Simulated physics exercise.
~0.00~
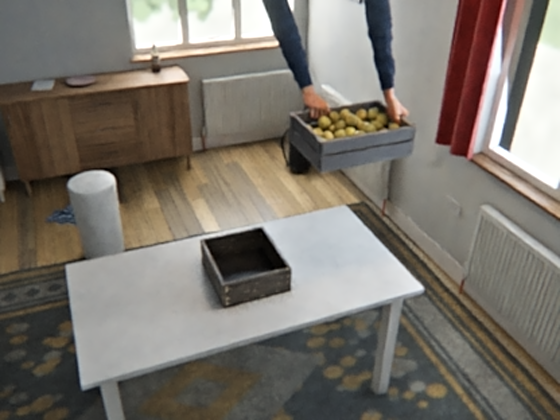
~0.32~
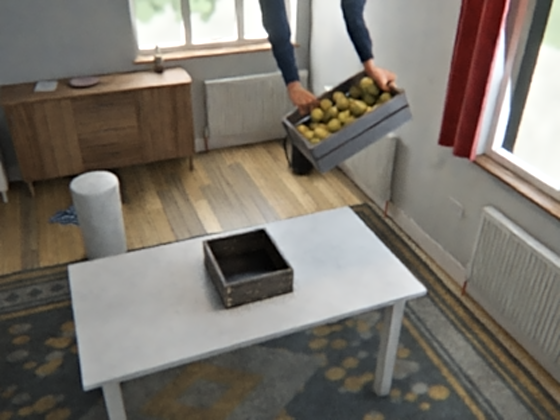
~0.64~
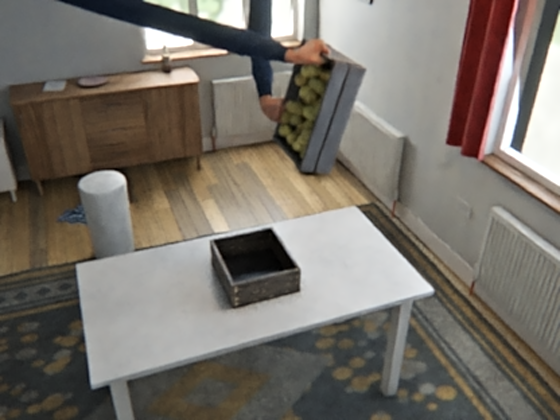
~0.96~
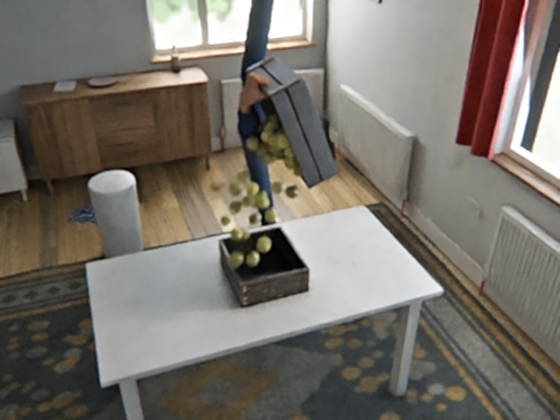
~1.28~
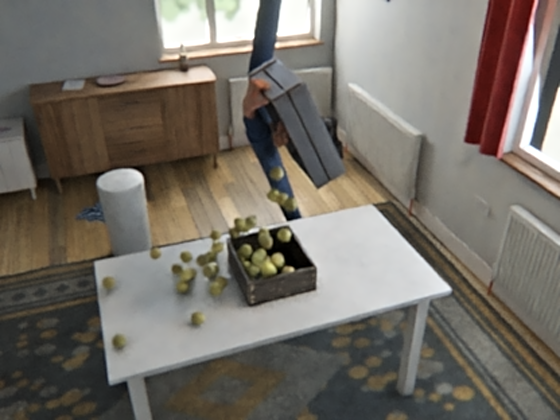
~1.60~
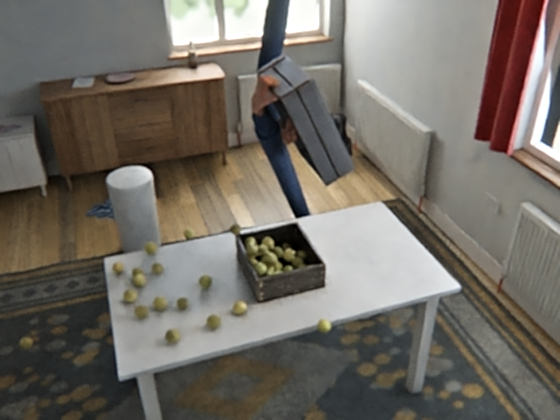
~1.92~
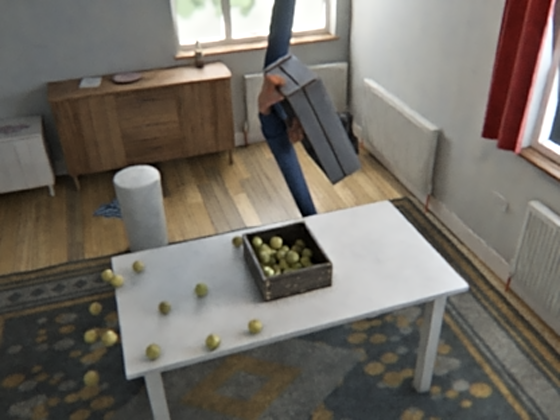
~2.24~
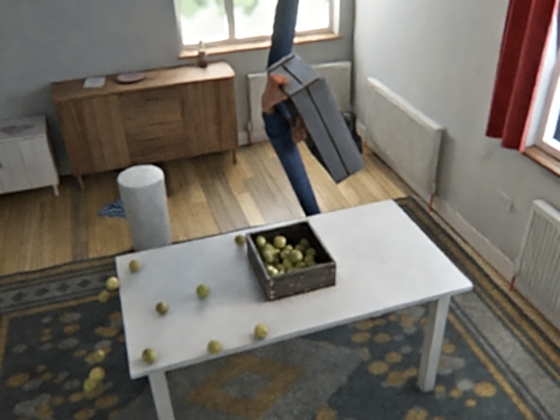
To begin with, a pair of hands holds a grey crate full of yellow apples beyond a white table, where an empty black basket sits. The arms lift the crate slightly and tilt it, then swing it leftward as it tips further. Past upright, the apples tumble out in a stream towards the basket. Many land inside, while others bounce and scatter across the left part of the tabletop, some dropping over the edge to the patterned rug. Finally the crate stays upturned, the basket holds a heap of apples, and several remain strewn on the table.
